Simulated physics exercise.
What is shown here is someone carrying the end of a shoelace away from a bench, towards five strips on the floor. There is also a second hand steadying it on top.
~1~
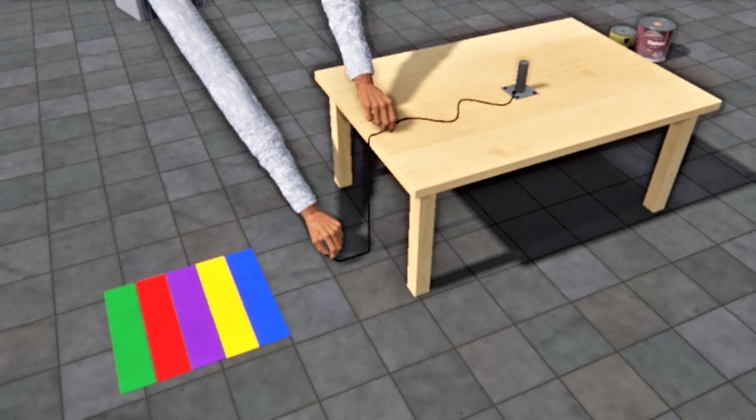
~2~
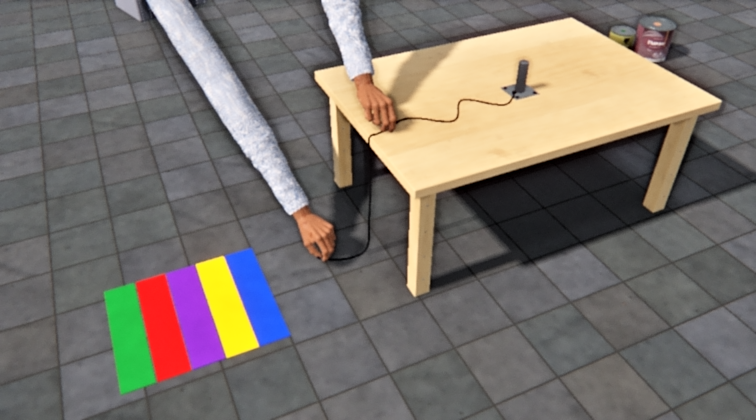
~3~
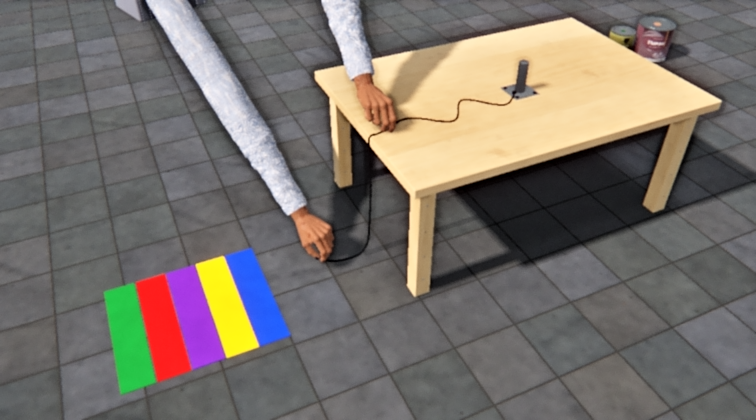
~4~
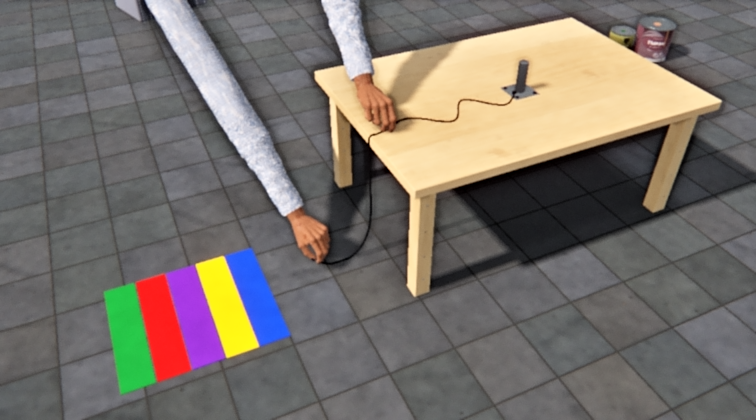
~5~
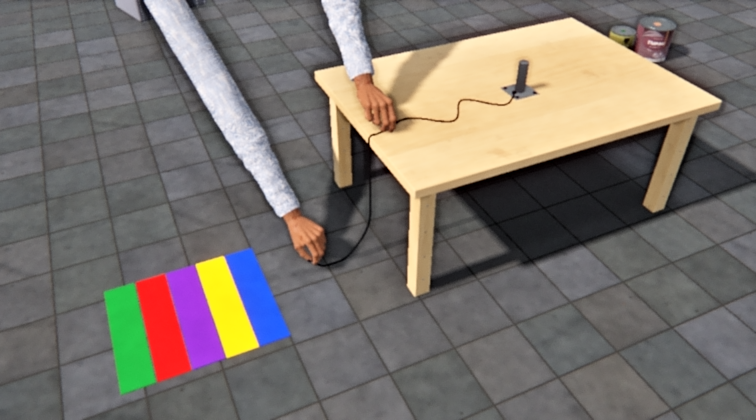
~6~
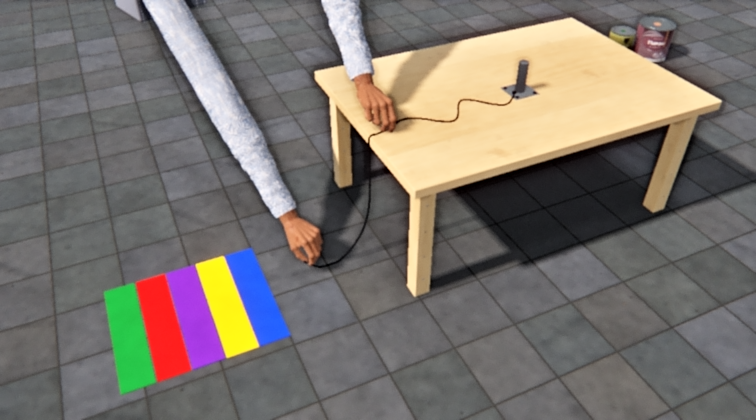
On a gray tiled floor beside a wooden bench, one hand held a dark shoelace at the bench's edge while the other slowly drew its end slightly left, toward five colored strips.
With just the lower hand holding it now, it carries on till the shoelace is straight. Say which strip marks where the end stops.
The purple strip marks it.
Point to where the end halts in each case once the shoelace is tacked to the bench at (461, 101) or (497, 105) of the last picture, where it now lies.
About (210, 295) and (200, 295).
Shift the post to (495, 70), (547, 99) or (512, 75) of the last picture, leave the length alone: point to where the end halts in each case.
Close to (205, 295), (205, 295) and (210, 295) in that order.
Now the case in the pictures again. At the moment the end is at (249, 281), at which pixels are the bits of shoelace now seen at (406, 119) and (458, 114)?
The first sits at about (375, 134) and the second at about (432, 118).
Early on, end near (249, 281); over blue.
Midway, end near (211, 293); over yellow.
At the end of the slack, end near (188, 300); over purple. It halts on the purple strip.
